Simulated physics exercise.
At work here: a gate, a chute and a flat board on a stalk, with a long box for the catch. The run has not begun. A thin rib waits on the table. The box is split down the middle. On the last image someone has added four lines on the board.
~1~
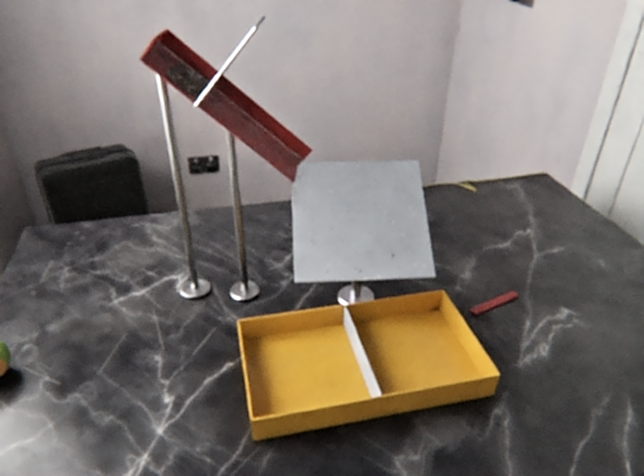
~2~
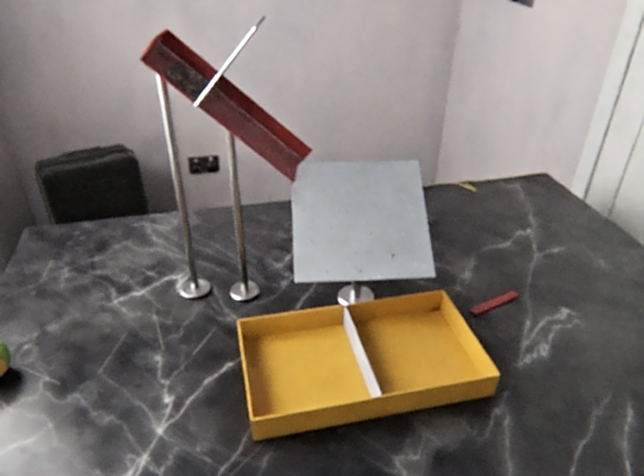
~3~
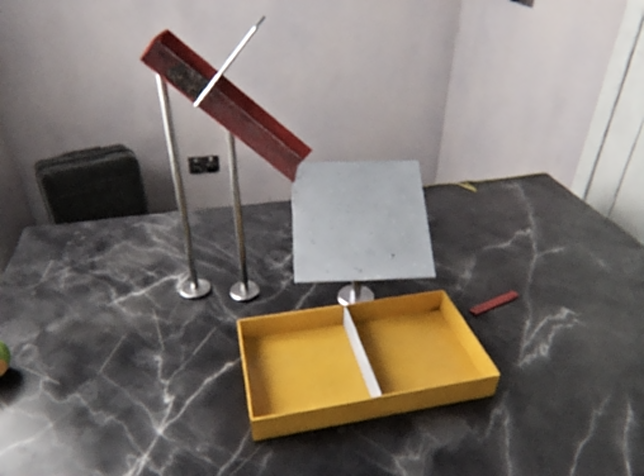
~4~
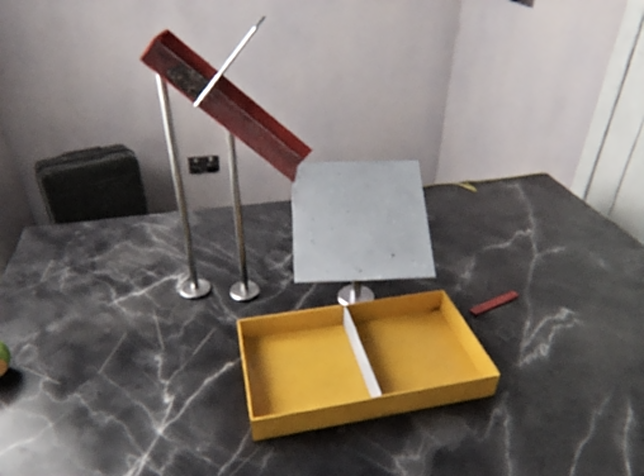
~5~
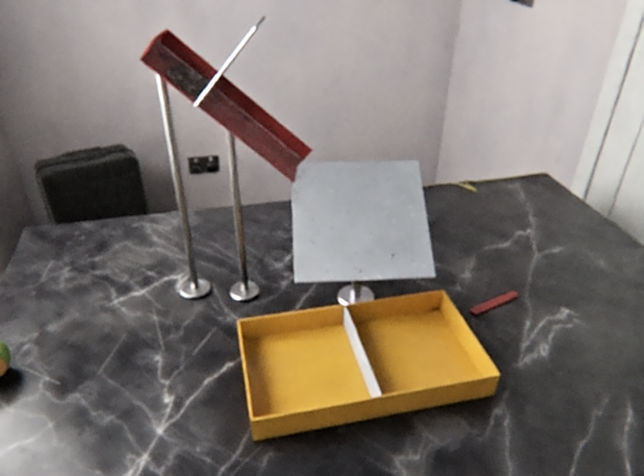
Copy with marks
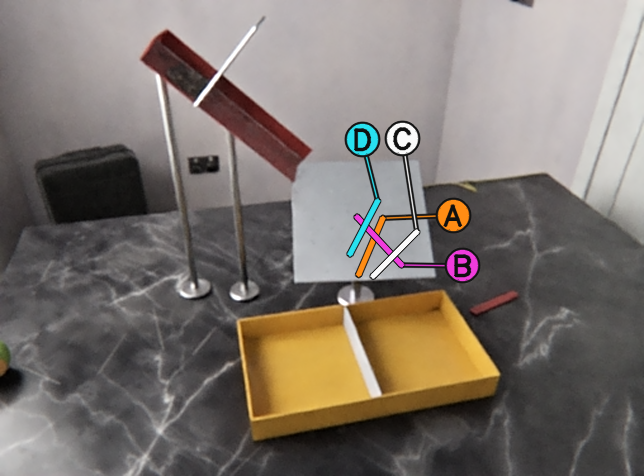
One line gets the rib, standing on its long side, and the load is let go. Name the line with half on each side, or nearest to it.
Use line C.
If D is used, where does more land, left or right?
Left.
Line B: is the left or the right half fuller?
The right half.
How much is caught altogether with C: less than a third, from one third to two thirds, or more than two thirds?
Line C gives more than two thirds.
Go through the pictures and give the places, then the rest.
The first picture shows load behind the gate at (195, 81), allspice berries; lip of the chute at (296, 174), sloping fairly steeply.
The second picture shows middle of the board at (360, 218), tilted fairly steeply; middle of its low edge at (366, 280); of its high edge at (355, 161).
The third picture shows front corners of the box at (252, 420) and (499, 374); front end of its middle wall at (381, 396).
The fourth picture shows middle of the load at (195, 81); lip at (296, 174).
The fifth picture shows middle of the load at (195, 81); lip at (296, 174).
On the marked copy, line A from (382, 218) to (358, 274); line B from (357, 217) to (401, 264); line C from (416, 231) to (373, 276); line D from (377, 201) to (350, 254).
With A, of what is caught, most in the left half, a small part in the right.
With B, of what is caught, a small part in the left half, nearly all in the right.
With C, of what is caught, about two thirds in the left half, about a third in the right.
With D, of what is caught, most in the left half, a small part in the right.
